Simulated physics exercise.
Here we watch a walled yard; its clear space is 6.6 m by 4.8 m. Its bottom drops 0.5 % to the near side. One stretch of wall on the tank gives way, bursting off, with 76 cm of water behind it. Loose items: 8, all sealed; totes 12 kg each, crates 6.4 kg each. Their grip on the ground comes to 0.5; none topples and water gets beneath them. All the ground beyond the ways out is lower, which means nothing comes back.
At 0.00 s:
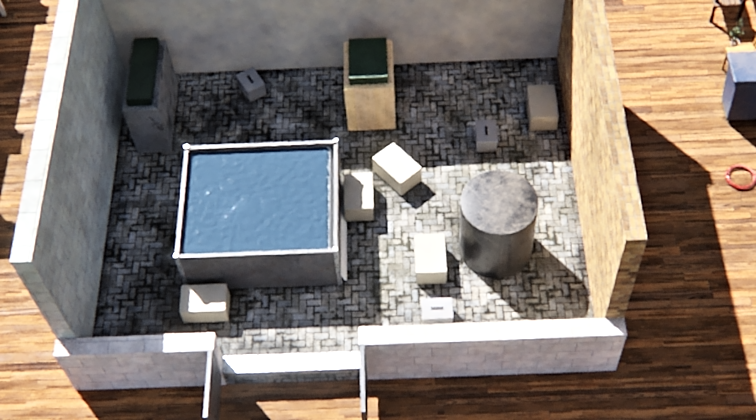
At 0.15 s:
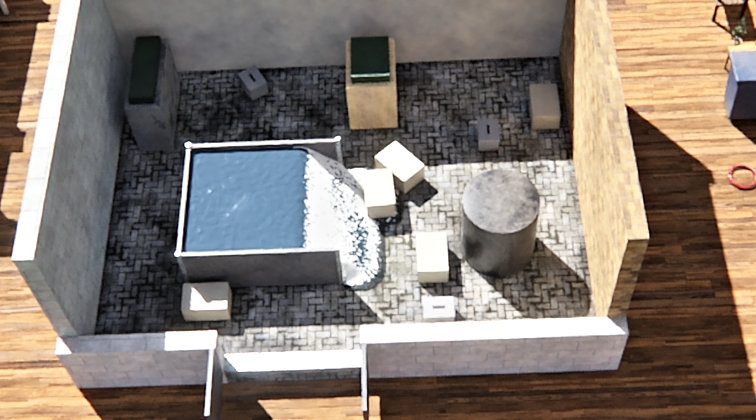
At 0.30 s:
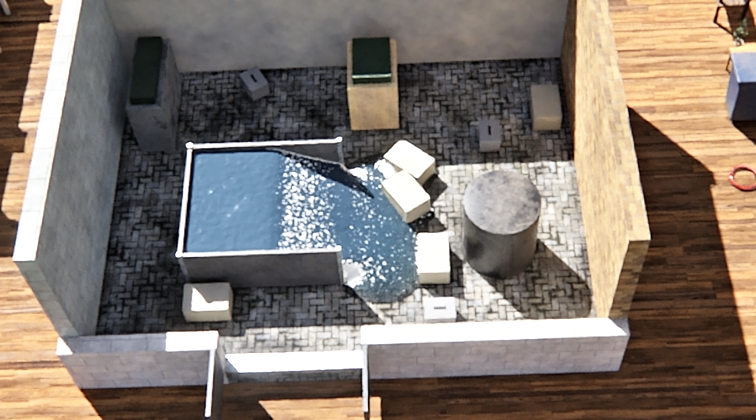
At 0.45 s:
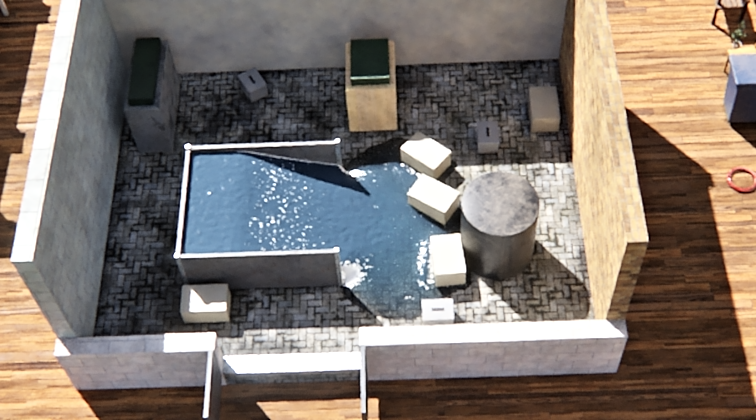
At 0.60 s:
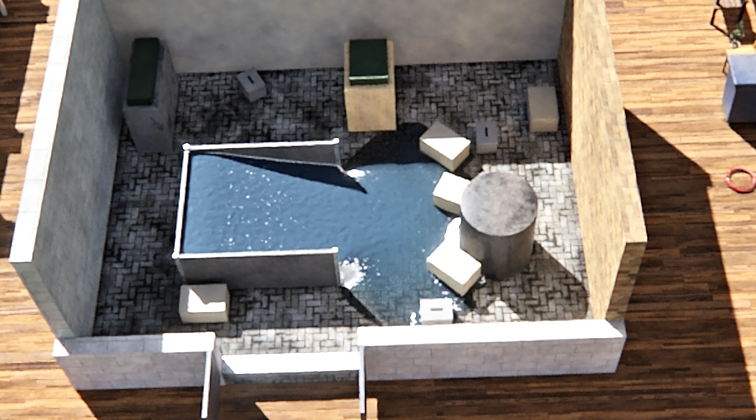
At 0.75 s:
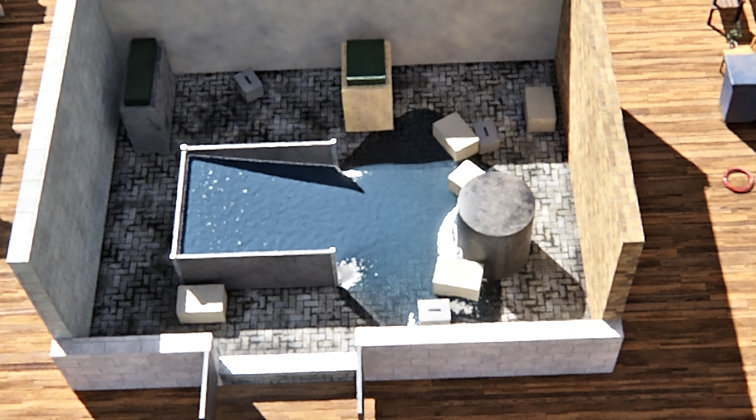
Water bursts from the right side of a tank and pushes pale blocks across the yard.
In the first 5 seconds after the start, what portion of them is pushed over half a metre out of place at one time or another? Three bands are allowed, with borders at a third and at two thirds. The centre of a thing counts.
It is a high share, two thirds or above that.
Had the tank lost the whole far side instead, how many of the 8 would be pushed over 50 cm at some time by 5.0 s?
So the tally would be 4.
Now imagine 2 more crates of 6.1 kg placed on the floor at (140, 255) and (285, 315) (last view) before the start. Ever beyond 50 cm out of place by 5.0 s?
Respectively: Doesn't reach it; tops it.
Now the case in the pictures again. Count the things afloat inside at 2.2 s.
The count is 6.
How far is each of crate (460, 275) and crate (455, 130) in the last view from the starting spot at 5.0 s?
In turn: 200 cm, 150 cm.
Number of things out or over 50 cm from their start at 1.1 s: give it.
At that moment it comes to 3.
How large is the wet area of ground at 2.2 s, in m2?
About 17 m2 is covered.
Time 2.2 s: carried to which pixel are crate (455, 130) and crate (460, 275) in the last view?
Somewhere about (510, 47) and (566, 261).
After 1.1 s 3 of 8 are over 50 cm from their spots; 2 afloat.
After 2.2 s 6 of 8 are over 50 cm from their spots; 6 afloat.
After 3.5 s 6 of 8 are over 50 cm from their spots; 6 afloat.
After 5.0 s 8 of 8 are over 50 cm from their spots, and 8 have been at some point; 6 afloat.
